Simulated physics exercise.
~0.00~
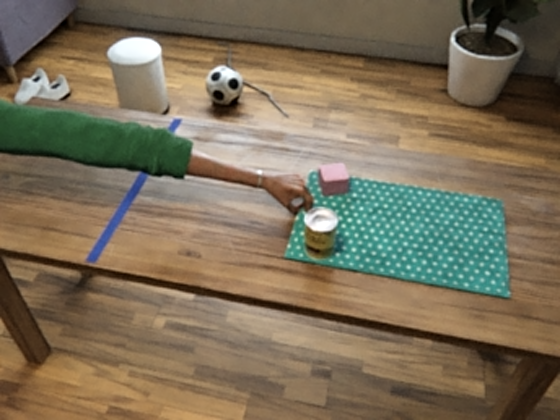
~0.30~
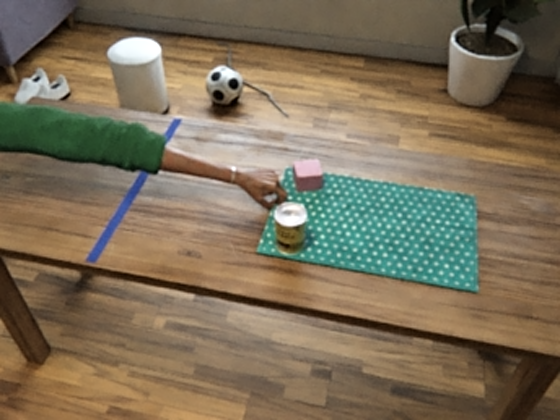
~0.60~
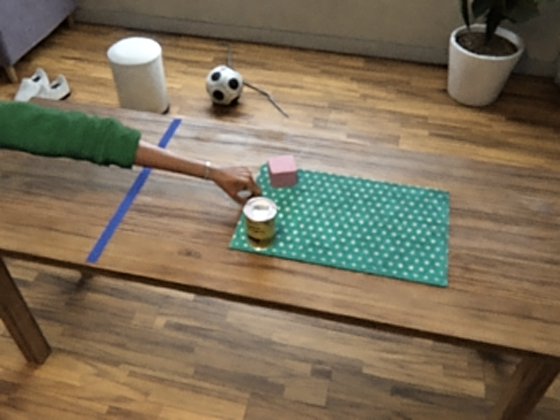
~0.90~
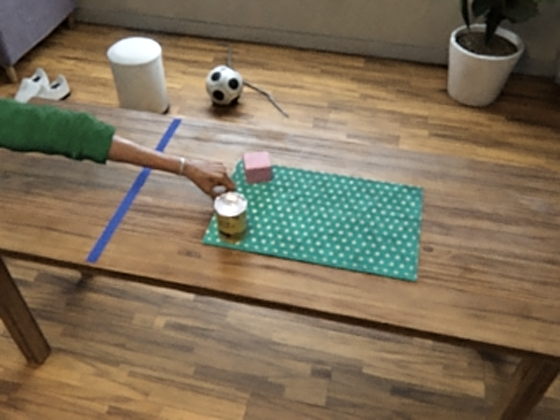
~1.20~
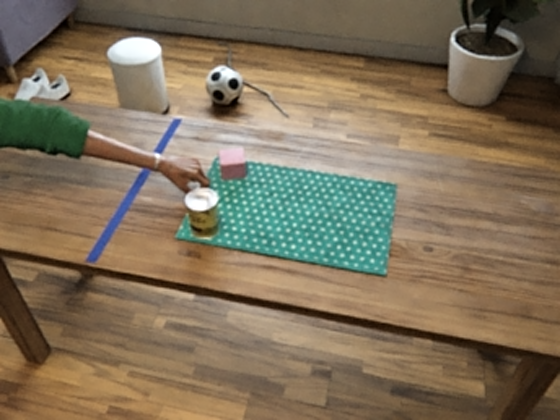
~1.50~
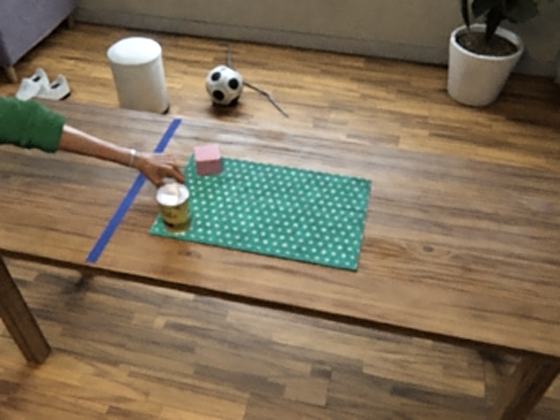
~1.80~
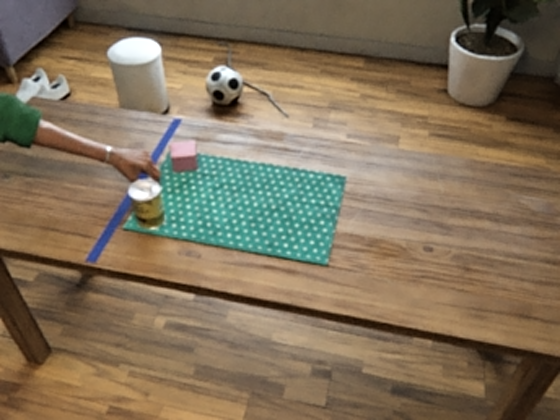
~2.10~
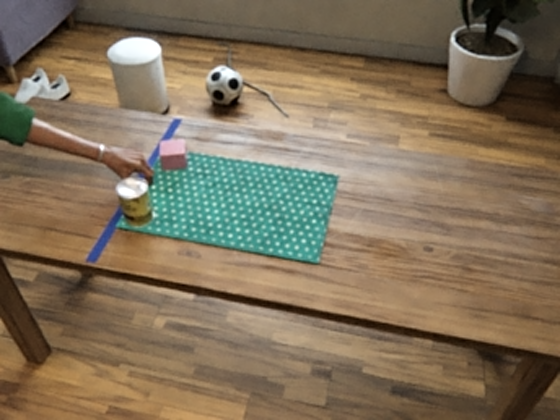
On a wooden table, a hand at the end of a green sleeve drew a spotted turquoise cloth leftward with a yellow tin and a pink block riding on it, until its edge reached the blue tape, with both still aboard and the tin upright.
